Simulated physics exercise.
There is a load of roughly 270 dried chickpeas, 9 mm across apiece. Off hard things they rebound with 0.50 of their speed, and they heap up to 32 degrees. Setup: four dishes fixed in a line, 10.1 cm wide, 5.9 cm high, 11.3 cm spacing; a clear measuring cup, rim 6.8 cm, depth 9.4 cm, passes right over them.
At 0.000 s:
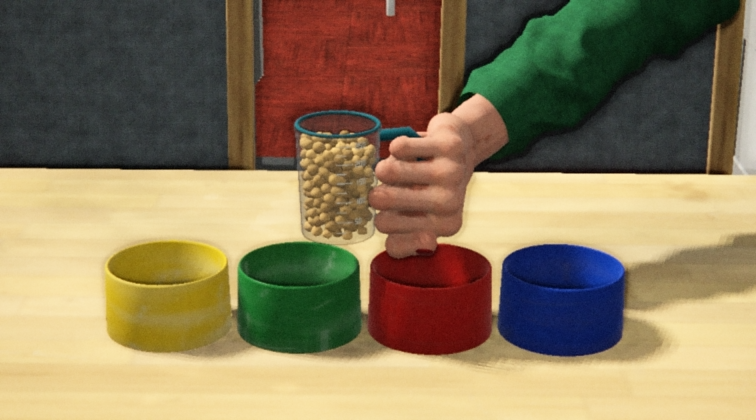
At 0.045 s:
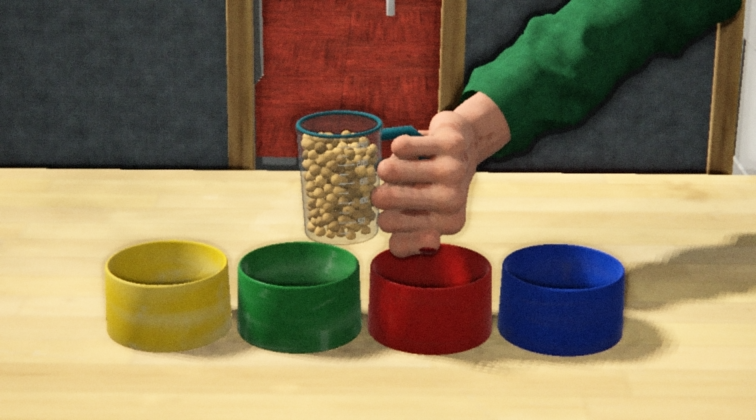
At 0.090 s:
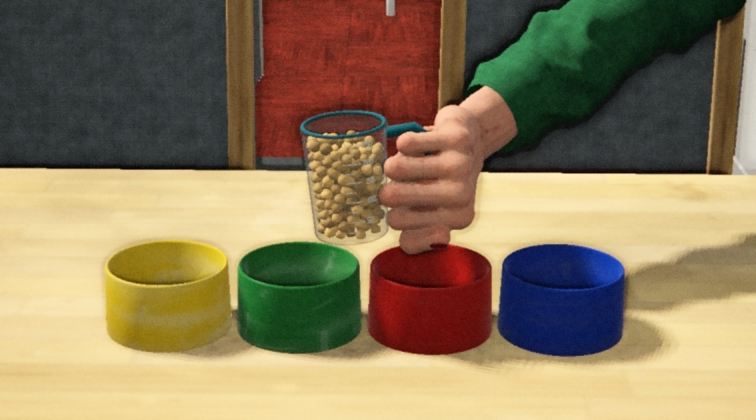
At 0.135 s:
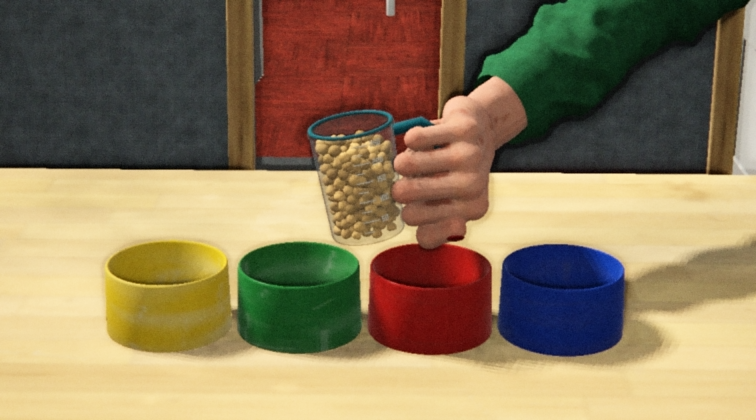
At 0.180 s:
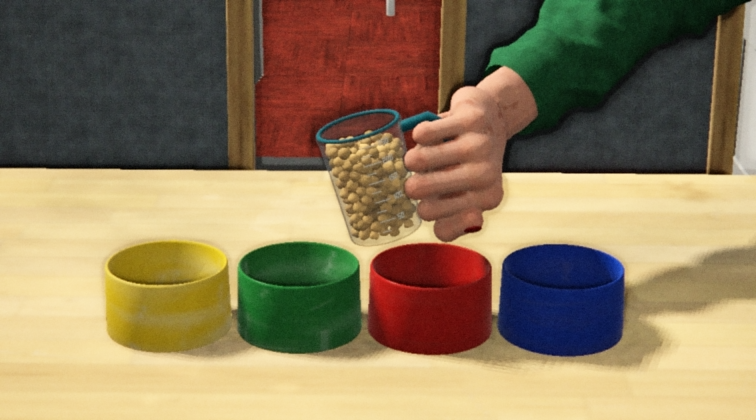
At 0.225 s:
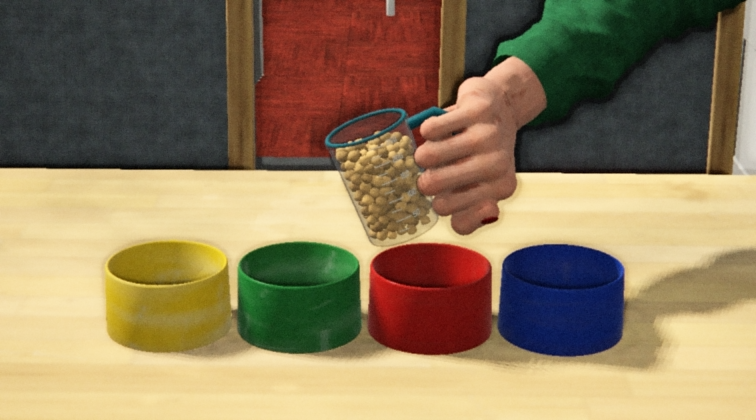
The clip shows a hand in a green sleeve holding a clear cup of dried chickpeas above four dishes, yellow, green, red and blue, then moving it slightly to the right while gradually tilting it to the left.
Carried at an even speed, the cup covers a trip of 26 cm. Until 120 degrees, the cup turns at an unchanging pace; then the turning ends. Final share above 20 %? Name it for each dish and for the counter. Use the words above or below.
Red - below; blue - above; green - below; yellow - below; counter - below.
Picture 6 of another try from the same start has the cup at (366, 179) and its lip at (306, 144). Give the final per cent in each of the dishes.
Kept per dish: Red = 90, blue = 0, green = 0, yellow = 0.
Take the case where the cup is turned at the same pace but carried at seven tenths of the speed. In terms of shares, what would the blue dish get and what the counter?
Shares: Blue 40, counter 20.
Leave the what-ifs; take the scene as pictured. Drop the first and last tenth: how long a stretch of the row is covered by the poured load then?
I'd put it near 6 cm.
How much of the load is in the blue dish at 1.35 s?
It works out to some 75 per cent.
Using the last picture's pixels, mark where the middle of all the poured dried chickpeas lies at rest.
Near (558, 306).
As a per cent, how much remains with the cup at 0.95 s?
Roughly 90 per cent, I'd say.
After 0.66 s, tilt 74 degrees; cup holds 100 %.
After 0.95 s, tilt 109 degrees; cup holds 90 %, blue 5 %.
After 1.35 s, tilt 120 degrees; cup holds 20 %, blue 75 %.
In the end, at 2.0 s, red 0 %, blue 95 %, green 0 %, yellow 0 %, counter 5 %.
